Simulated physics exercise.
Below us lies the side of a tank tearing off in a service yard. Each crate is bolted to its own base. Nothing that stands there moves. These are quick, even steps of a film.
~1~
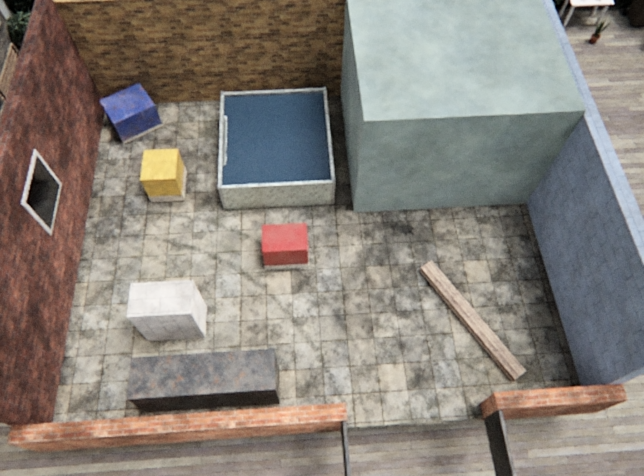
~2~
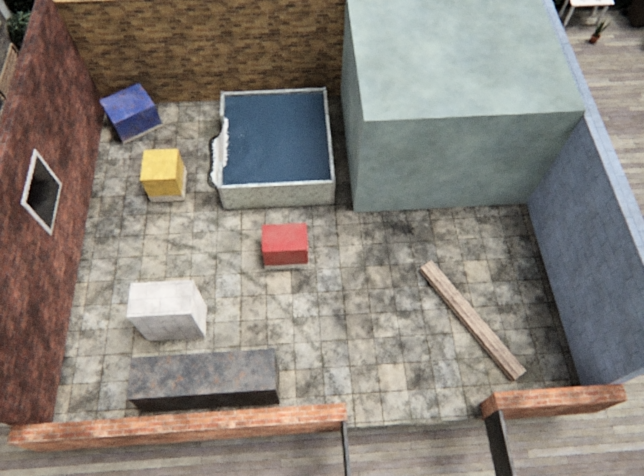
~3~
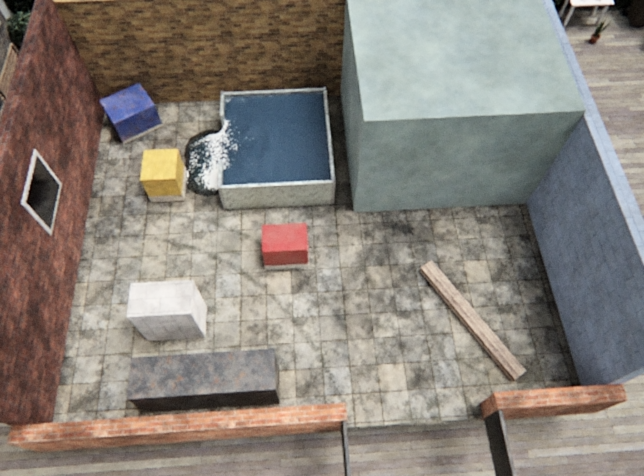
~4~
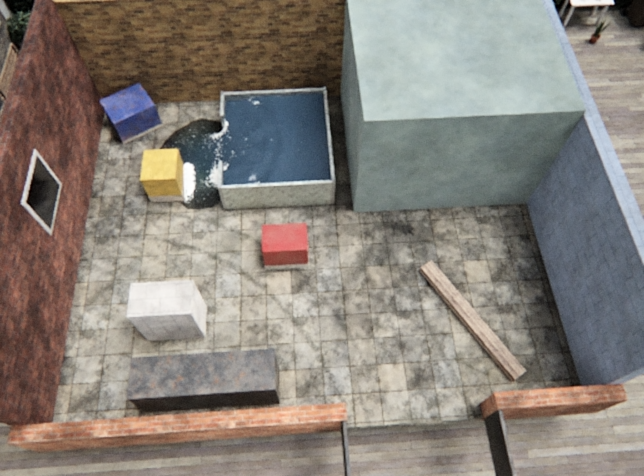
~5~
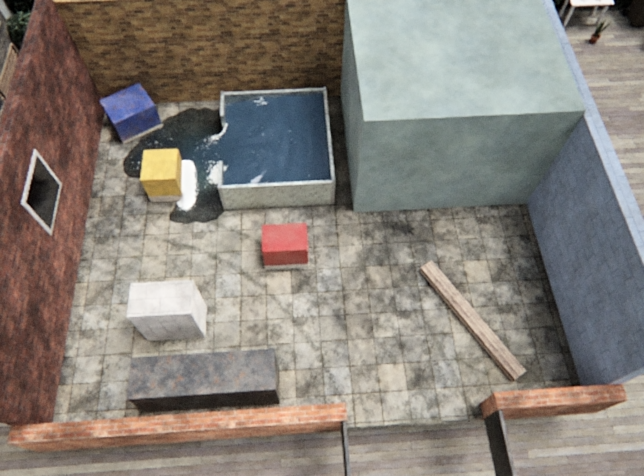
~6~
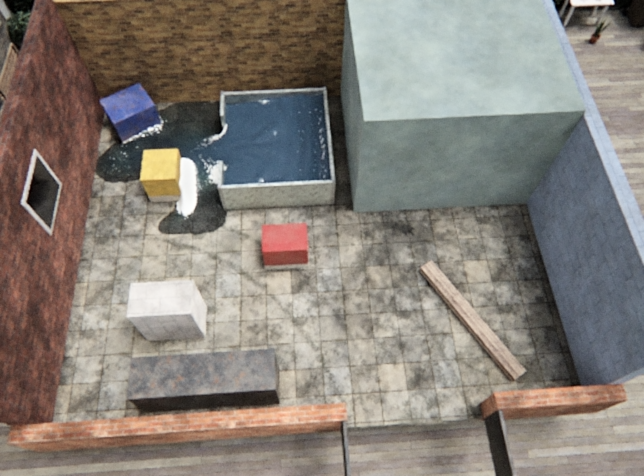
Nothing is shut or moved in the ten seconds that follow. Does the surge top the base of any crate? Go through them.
One by one: The yellow crate is wetted; the red crate escapes dry; the blue crate is wetted.
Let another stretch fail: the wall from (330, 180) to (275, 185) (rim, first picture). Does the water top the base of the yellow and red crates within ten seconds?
In short: Yellow crate escapes it, red crate takes water.
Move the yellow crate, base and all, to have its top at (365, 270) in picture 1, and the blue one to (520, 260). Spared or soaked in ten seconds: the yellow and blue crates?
My reading: The yellow crate is safe, the blue crate stays dry.
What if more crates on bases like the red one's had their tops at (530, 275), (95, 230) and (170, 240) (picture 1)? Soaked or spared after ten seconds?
In that order: Is safe, is soaked, is soaked.
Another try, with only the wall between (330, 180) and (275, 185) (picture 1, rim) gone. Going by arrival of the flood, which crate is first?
The crate marked red.
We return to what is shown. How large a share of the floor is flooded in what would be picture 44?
Close to 75 %.
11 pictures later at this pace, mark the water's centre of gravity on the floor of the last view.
Close to (225, 165).
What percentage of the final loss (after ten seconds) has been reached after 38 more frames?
I make it 20 per cent.
A moment on, water covers 20 % of the floor; the yellow crate water round its plinth, the red crate not reached, the blue crate water round its plinth.
Next, water covers 35 % of the floor; the yellow crate water round its plinth, the red crate water round its plinth, the blue crate water round its plinth.
Then, water covers 50 % of the floor; the yellow crate water round its plinth, the red crate water round its plinth, the blue crate water round its plinth.
Later, water covers 75 % of the floor; the yellow crate water round its plinth, the red crate water round its plinth, the blue crate water round its plinth.
In the end, water covers 85 % of the floor; the yellow crate was topped, the red crate stayed above the water, the blue crate was topped.
